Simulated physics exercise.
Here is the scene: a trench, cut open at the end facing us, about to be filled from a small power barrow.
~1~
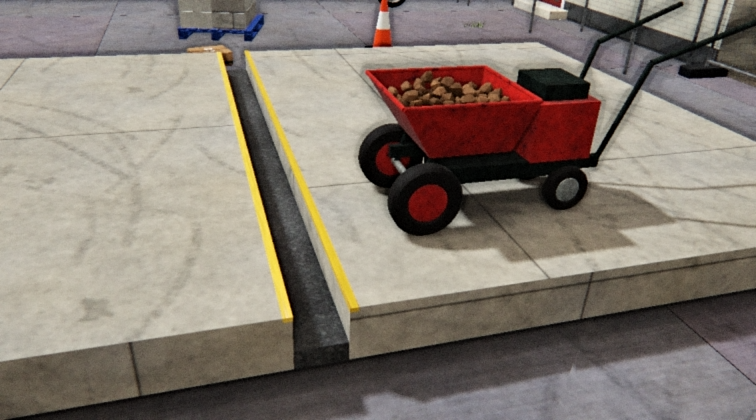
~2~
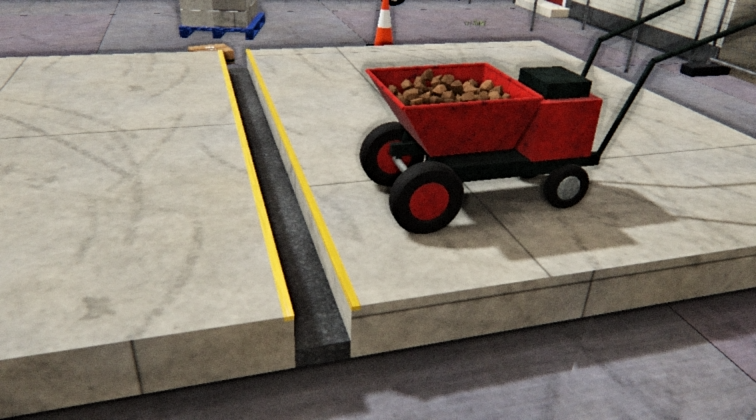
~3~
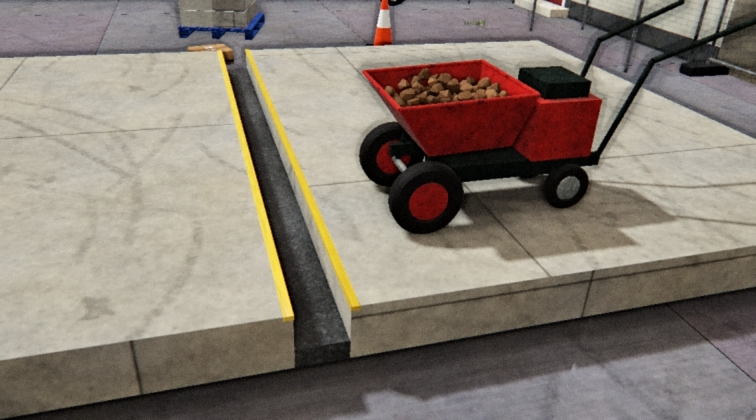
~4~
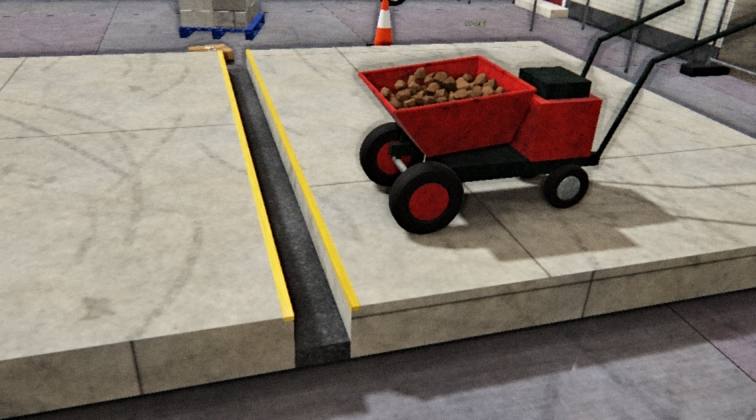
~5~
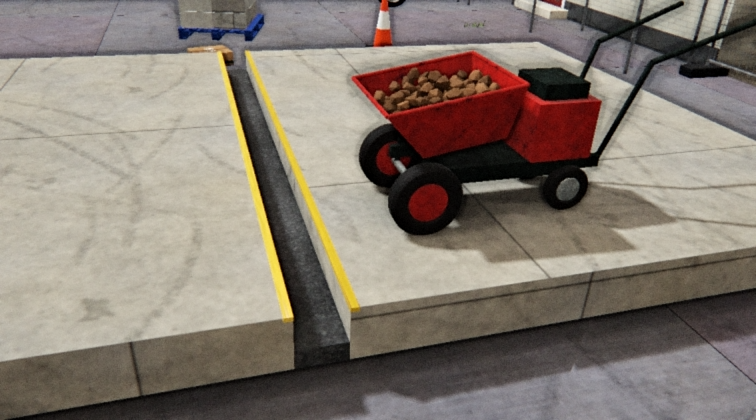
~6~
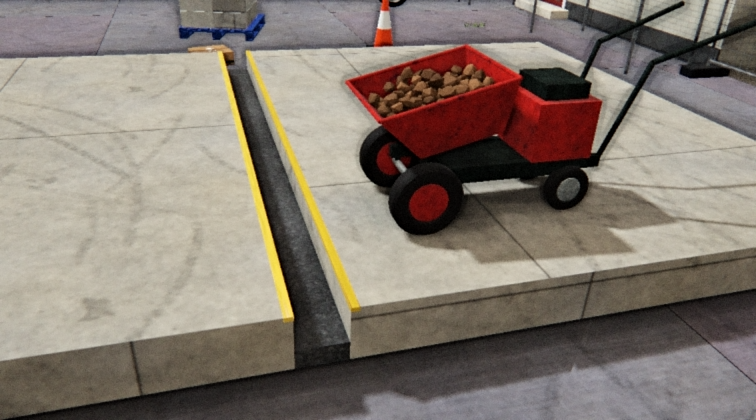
The red skip of a small barrow, loaded with brown clods, tilts slightly left toward a trench.
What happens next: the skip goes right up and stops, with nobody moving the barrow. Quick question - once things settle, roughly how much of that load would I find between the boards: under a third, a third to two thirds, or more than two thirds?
You would find more than two thirds there.
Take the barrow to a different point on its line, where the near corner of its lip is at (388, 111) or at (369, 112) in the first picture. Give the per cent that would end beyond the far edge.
About 20 %, then 50 %.
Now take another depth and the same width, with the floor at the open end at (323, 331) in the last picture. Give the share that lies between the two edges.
I'd guess about 70 %.
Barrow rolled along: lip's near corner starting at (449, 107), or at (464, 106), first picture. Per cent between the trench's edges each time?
First try: Some 40 %; second try: 20 %.
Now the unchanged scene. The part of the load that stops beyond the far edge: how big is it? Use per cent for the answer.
Call it some 10 percent of the pieces.
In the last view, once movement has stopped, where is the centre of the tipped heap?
Around (289, 232).
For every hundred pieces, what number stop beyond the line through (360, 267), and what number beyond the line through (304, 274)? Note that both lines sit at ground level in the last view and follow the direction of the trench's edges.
90 and 40 in a hundred.
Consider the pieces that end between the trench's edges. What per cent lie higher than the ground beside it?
About 20 in a hundred.
Soon, skip tipped steeply; all in the skip.
A while on, skip tipped steeply; nearly all in the skip; a small part in or heaped over the trench; a stray few falling.
Towards the end, skip tipped right over; about a quarter in the skip; most in or heaped over the trench; a small part beyond it.
Finally, skip tipped right over; a small part in the skip; a stray few short of the trench; most in or heaped over the trench; a small part beyond it.
